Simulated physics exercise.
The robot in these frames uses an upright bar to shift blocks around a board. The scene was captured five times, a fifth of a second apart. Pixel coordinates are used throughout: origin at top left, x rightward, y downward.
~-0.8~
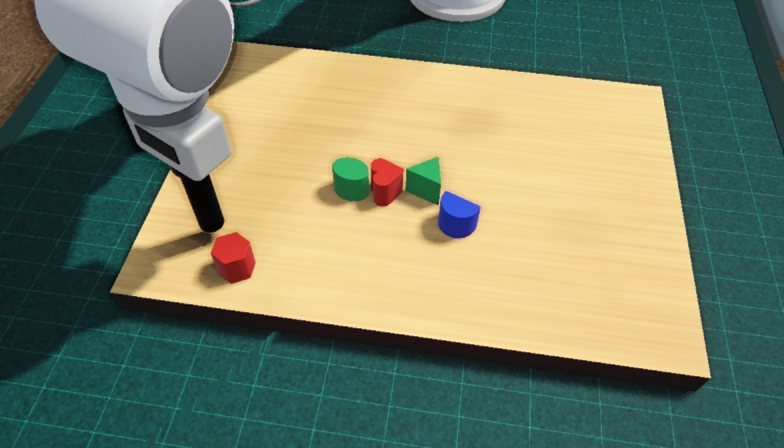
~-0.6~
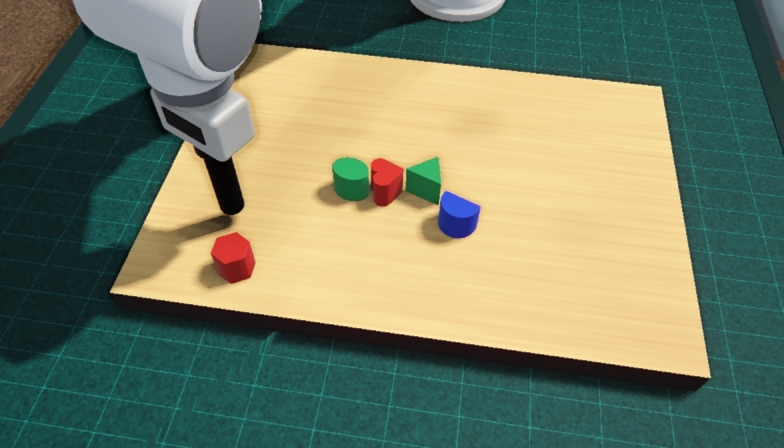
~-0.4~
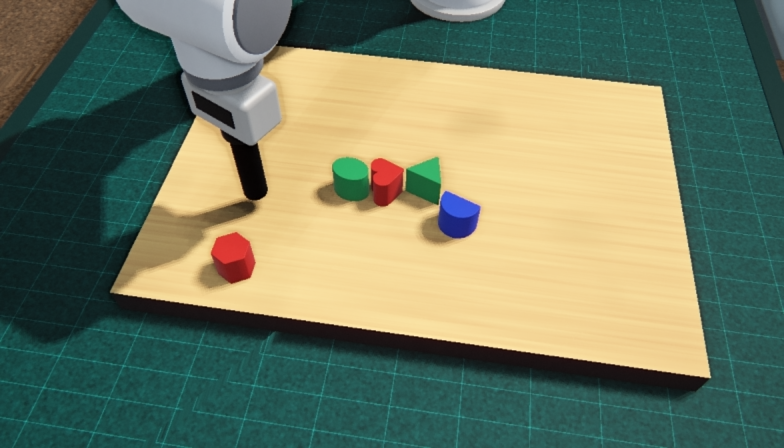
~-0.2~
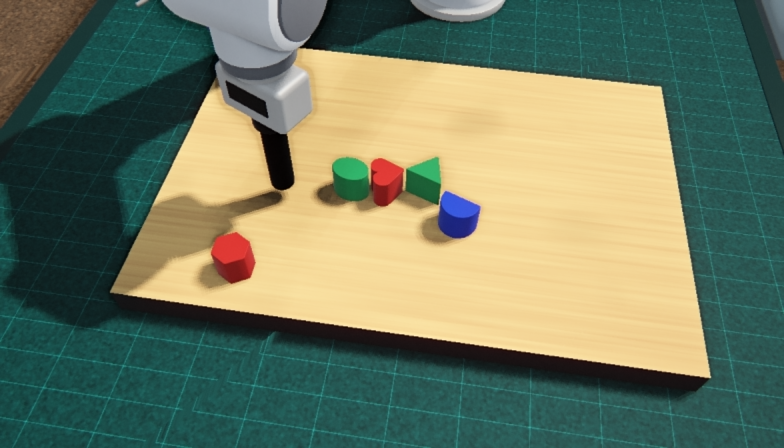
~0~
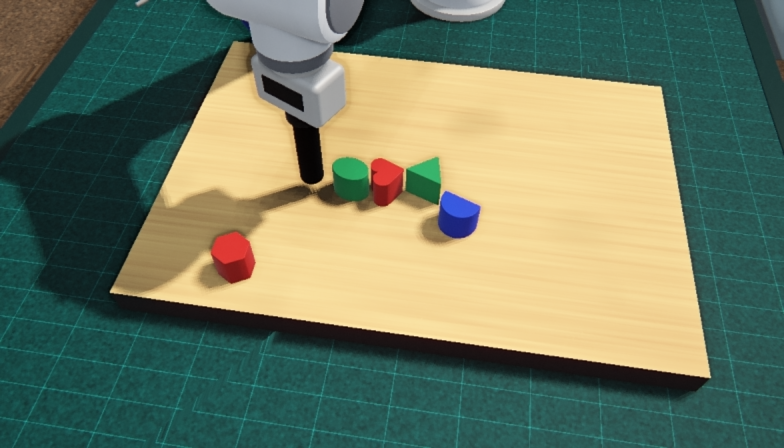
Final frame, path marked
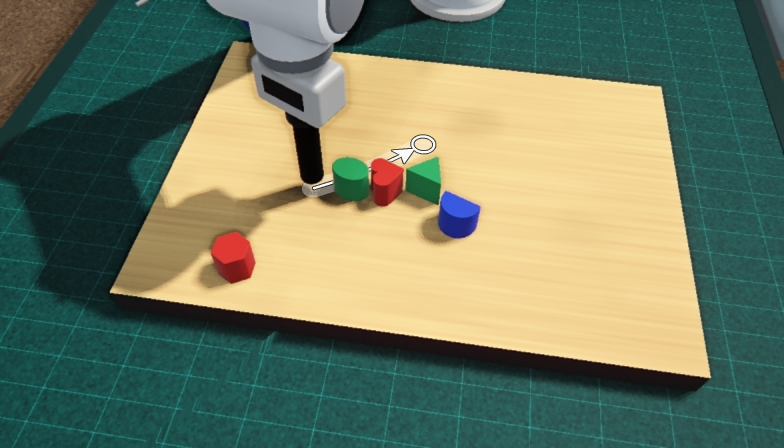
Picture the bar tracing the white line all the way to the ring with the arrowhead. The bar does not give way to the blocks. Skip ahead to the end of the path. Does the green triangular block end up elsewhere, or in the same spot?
It sits in its place.
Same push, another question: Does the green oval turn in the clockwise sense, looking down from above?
Answer: Yes.
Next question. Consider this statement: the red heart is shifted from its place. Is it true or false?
This is true.
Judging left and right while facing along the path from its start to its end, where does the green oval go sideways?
It goes toward the right-hand side.
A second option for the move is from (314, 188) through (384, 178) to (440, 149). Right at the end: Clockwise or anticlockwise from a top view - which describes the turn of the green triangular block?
From above, clockwise.
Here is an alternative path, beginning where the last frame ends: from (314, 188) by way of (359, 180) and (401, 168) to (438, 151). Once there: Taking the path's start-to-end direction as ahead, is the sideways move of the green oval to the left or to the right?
Facing from start to end, it will go to the right.
The line goes from (314, 188) over (354, 175) and (390, 161) to (423, 144).
On the path given first. One third of the way, bar (353, 164); green oval (374, 168), turned 55° clockwise; red heart (401, 176), turned 15° clockwise.
Two thirds of the way, bar (391, 149); green oval (381, 166), turned 90° clockwise; red heart (406, 180), turned 15° clockwise.
At the end, bar (424, 133); green oval (381, 166), turned 90° clockwise; red heart (406, 180), turned 15° clockwise; green triangular block unmoved.
